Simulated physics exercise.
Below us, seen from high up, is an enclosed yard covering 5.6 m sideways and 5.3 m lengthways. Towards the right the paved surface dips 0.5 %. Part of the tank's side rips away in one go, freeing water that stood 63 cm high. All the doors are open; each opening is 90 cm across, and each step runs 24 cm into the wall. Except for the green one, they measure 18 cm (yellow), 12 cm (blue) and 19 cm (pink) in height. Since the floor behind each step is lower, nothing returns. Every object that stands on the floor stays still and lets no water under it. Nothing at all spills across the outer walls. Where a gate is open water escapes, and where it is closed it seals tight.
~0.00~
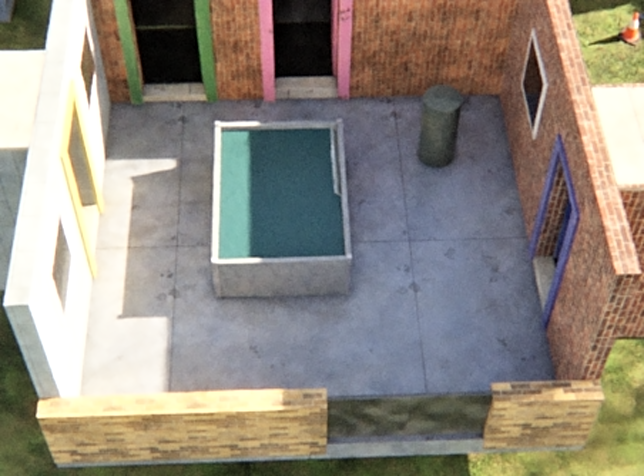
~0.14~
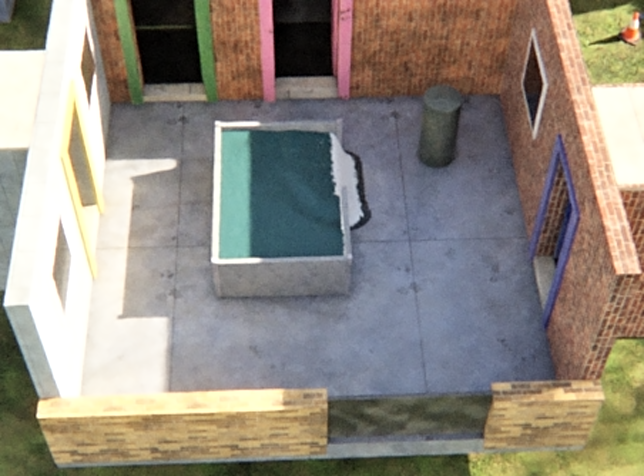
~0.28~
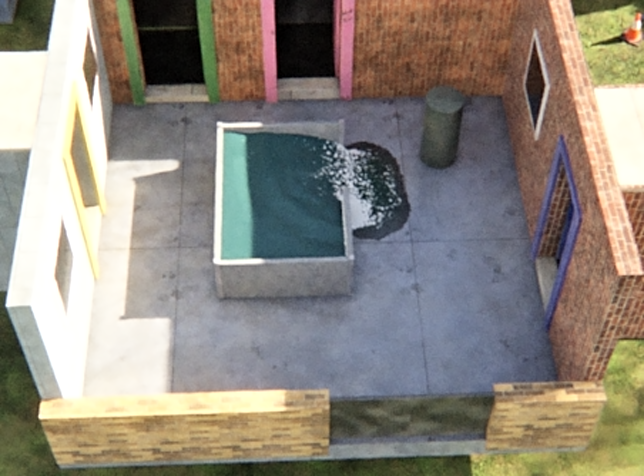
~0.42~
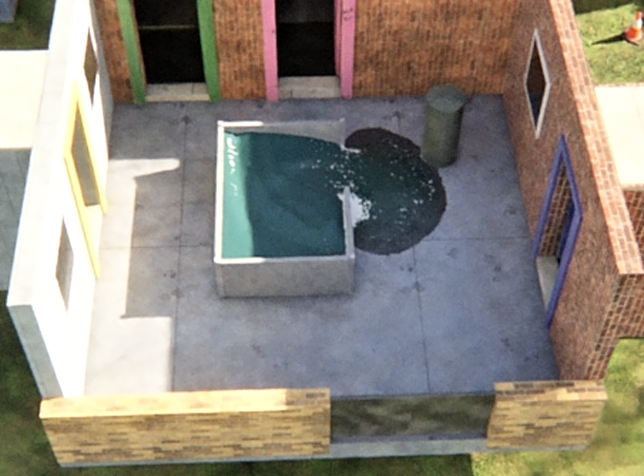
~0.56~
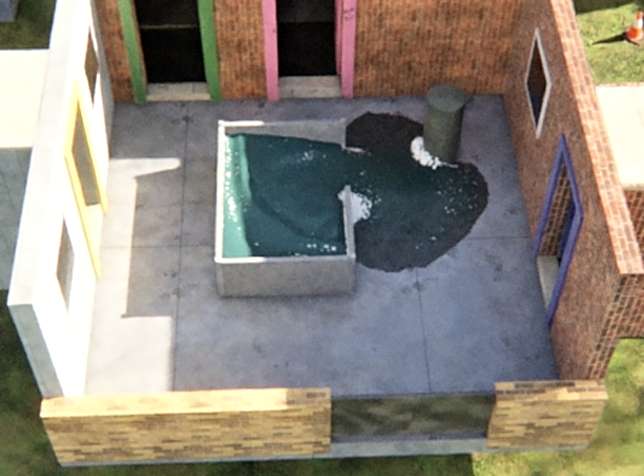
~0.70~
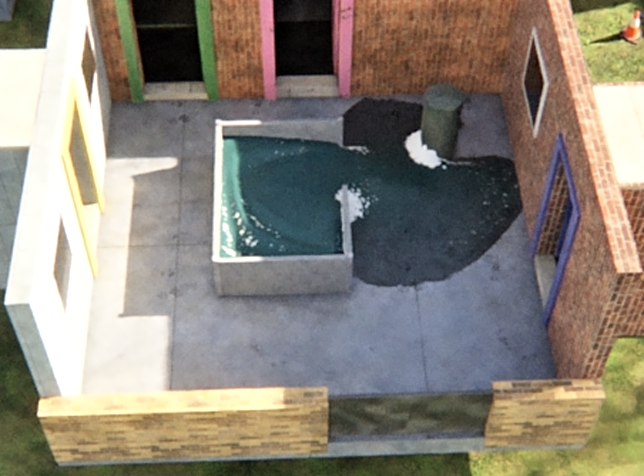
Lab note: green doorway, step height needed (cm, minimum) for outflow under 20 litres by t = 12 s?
Approx. 8 cm.
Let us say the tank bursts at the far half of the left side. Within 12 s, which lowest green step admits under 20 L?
A height of around 22 cm.
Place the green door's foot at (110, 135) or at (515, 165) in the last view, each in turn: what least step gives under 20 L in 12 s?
First place around 9.0 cm, second around 25 cm.
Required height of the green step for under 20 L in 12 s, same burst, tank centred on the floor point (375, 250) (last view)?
6.5 cm, give or take.
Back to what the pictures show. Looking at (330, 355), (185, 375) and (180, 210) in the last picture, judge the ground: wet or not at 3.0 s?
Listed order - unwetted, unwetted, unwetted.
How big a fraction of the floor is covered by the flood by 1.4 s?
Near 25 per cent of the open floor.
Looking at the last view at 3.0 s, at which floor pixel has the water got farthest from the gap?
Lab note: Front tip approx. (564, 416).
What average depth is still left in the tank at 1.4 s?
Average depth: Approx. 40 cm.
After 1.4 s water covers 25 % of the floor, deepest (40 cm) near (423, 163); it has not reached the green door.
After 3.0 s water covers 50 % of the floor, deepest (30 cm) near (459, 143); it has not reached the green door.
After 12.0 s water covers 100 % of the floor, deepest (13 cm) near (188, 102); 12 cm at the green door, 0 litres in over its 11 cm step.
At the green door as built, the water arrived by 3.2 s and peaked near 12 cm at 11.8 s.
Run again over the same 12 s with other heights there, 37 litres in over 6.5 cm, 9 litres over 9 cm. The limit of 20 litres is kept from about 8 cm up.
